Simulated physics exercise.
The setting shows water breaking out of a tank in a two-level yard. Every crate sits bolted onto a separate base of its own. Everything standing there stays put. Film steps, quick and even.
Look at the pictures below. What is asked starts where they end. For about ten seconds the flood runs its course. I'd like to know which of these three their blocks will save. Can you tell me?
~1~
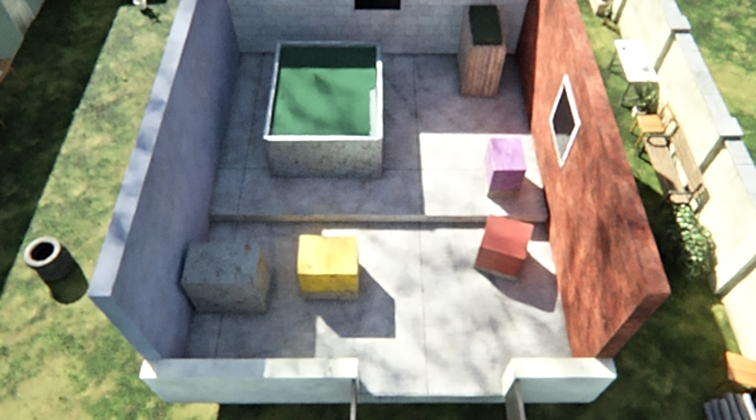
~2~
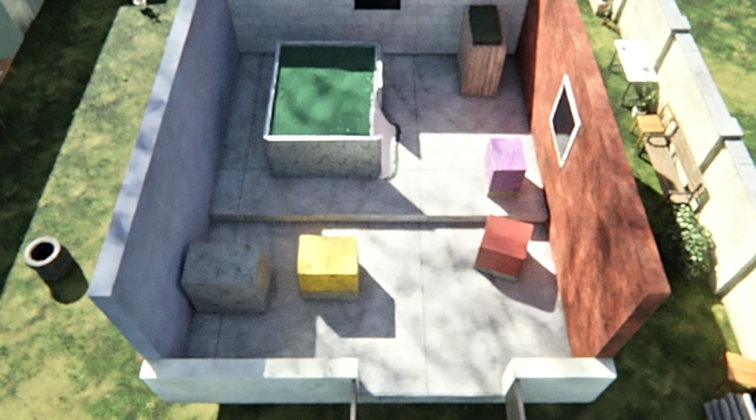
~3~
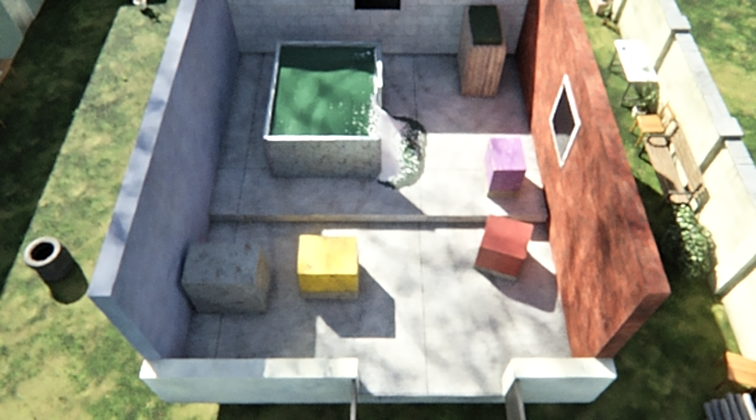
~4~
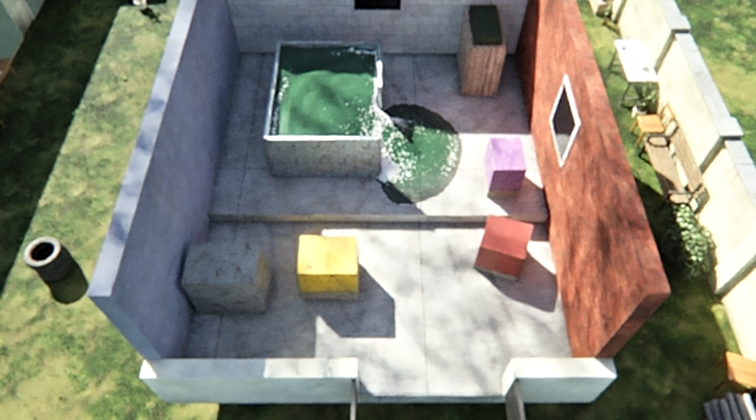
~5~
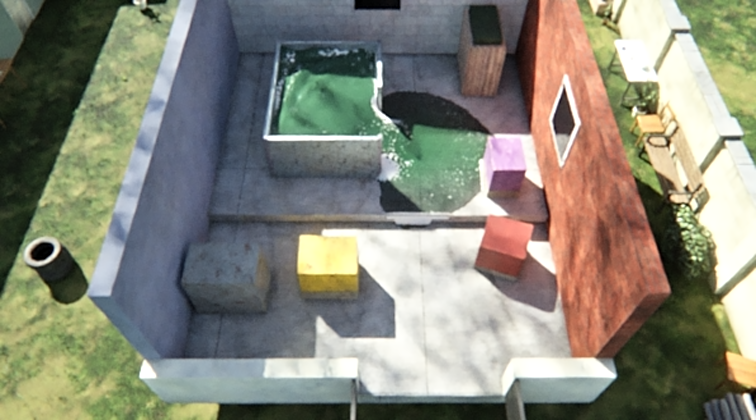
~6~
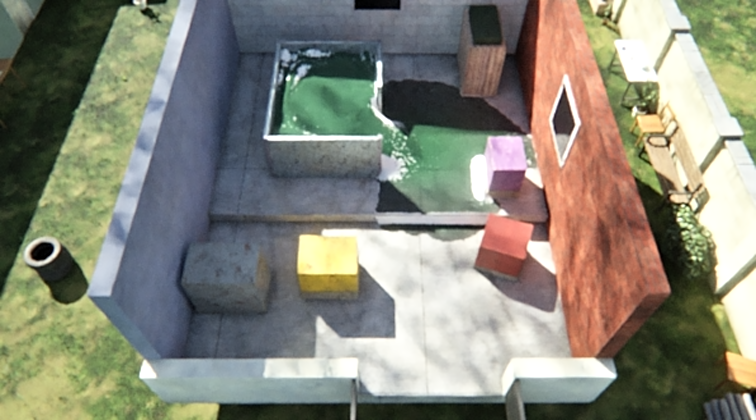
My prediction: As for the yellow crate it's untouched by the water; as for the purple crate it's moistened by the water; as for the red crate it's moistened by the water.
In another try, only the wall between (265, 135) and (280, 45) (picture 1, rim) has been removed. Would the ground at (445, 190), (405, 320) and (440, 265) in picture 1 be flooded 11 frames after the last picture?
Well, the first one's left untouched, the second's left untouched, and the third's left untouched.
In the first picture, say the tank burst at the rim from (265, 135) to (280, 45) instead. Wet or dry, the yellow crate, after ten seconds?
In that case the yellow crate is flooded.
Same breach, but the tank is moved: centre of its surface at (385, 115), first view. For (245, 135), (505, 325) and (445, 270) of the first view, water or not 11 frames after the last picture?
Results in order - left untouched, swamped, swamped.
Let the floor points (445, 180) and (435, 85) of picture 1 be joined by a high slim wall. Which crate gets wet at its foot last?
That would be the one in yellow.
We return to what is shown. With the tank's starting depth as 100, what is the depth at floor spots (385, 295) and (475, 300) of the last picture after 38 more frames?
About 4 and 8 per cent.
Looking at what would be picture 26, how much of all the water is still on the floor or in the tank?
Around 94 parts in a hundred.
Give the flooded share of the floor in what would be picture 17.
45 %.
A moment on, water covers 30 % of the floor; the yellow crate not reached, the purple crate water round its plinth, the red crate water round its plinth.
Next, water covers 45 % of the floor; the yellow crate not reached, the purple crate water round its plinth, the red crate water round its plinth.
Then, water covers 60 % of the floor; the yellow crate water round its plinth, the purple crate water round its plinth, the red crate water round its plinth.
Later, water covers 80 % of the floor; the yellow crate water round its plinth, the purple crate water round its plinth, the red crate water round its plinth.
In the end, water covers 95 % of the floor; the yellow crate stayed above the water, the purple crate was topped, the red crate was topped.
